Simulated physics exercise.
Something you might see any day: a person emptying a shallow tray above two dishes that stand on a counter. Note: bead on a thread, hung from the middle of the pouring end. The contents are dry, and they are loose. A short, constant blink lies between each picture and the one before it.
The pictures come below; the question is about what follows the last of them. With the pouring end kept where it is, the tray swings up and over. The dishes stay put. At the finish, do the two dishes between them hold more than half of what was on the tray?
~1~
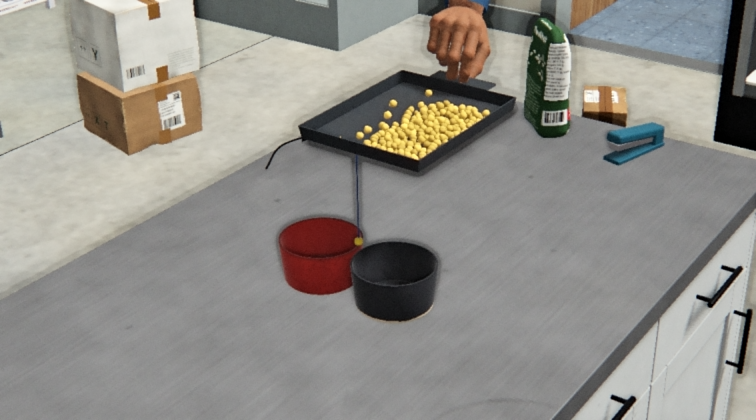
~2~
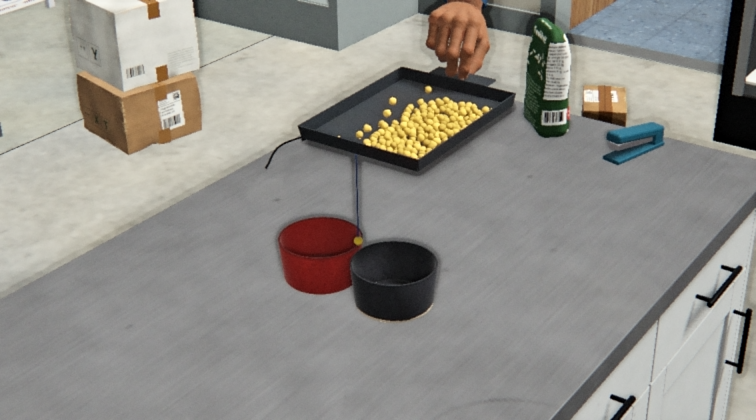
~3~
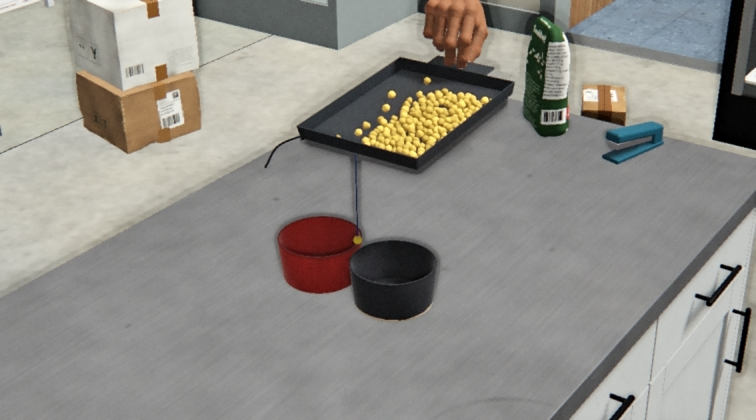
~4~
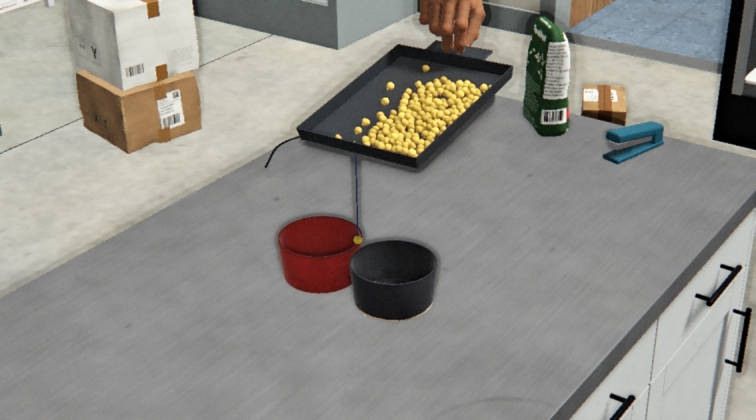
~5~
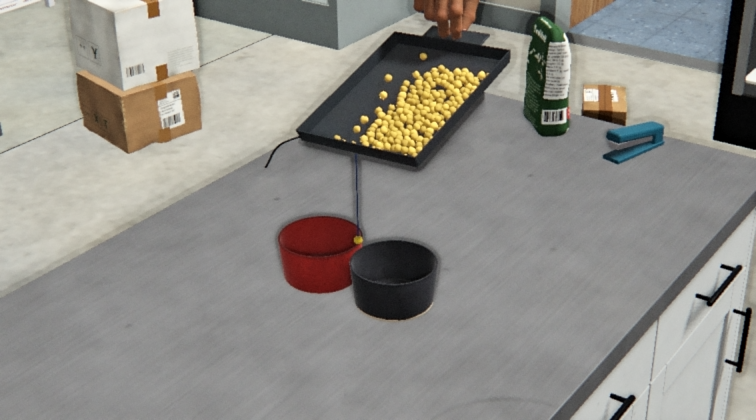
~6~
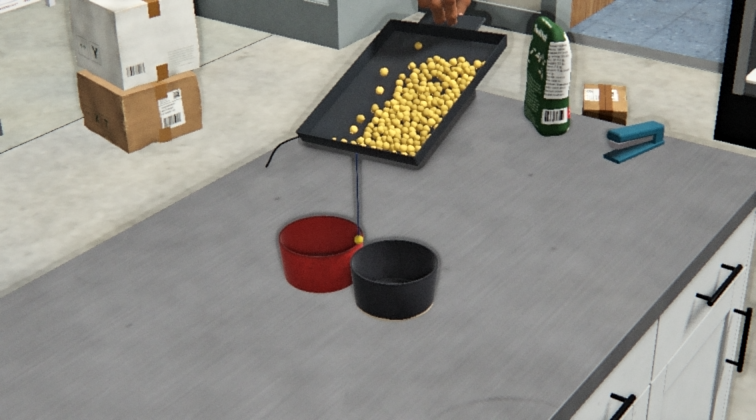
No.
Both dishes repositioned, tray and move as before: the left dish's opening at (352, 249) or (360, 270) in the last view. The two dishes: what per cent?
I'd expect some 20 percent, and then some 30 percent.
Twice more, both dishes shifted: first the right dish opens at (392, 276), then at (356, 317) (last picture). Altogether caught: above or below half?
The first place gets the greater share, the second a lesser share.
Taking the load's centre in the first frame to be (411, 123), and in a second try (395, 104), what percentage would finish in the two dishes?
First case around 40 %, second case around 40 %.
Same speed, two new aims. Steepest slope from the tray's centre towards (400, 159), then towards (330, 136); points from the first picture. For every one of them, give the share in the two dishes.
70 % and 90 %, roughly.
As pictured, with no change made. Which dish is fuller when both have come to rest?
The fuller one is the one on the left.
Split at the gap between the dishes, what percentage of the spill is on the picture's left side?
Around 90 per cent, I reckon.
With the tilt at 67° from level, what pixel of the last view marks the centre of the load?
Look close to (364, 125) in the last picture.
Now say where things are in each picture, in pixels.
In the first frame, corners of the pouring end (301, 125) and (418, 159), level; middle of the load (420, 132), puffed corn balls; left dish (296, 271); right dish (369, 299); bead on its thread (359, 241).
In the second frame, corners of the pouring end (301, 125) and (418, 158), level; middle of the load (420, 130).
In the third frame, corners of the pouring end (300, 125) and (416, 157), tipped barely, lowest at the left corner; middle of the load (419, 125).
In the fourth frame, corners of the pouring end (299, 127) and (415, 156), tipped a little, lowest at the left corner; middle of the load (418, 119).
In the fifth frame, corners of the pouring end (299, 129) and (414, 156), tipped clearly, lowest at the left corner; middle of the load (416, 113).
In the sixth frame, corners of the pouring end (299, 131) and (414, 155), tipped clearly, lowest at the left corner; middle of the load (413, 108), about a tenth on the move; left dish (296, 269); right dish (369, 297).
Just after the last frame, tray tipped steeply; almost all on the tray; just a few in the air.
A moment on, tray tipped past a quarter turn; roughly two thirds on the tray; just a few in the right dish; about a tenth in the left dish; about a tenth outside both; roughly a quarter in the air.
Further on, tray tipped past a quarter turn; just a few in the right dish; roughly a quarter in the left dish; roughly two thirds outside both.
When it is over, tray tipped past a quarter turn; just a few in the right dish; roughly a quarter in the left dish; roughly two thirds outside both.
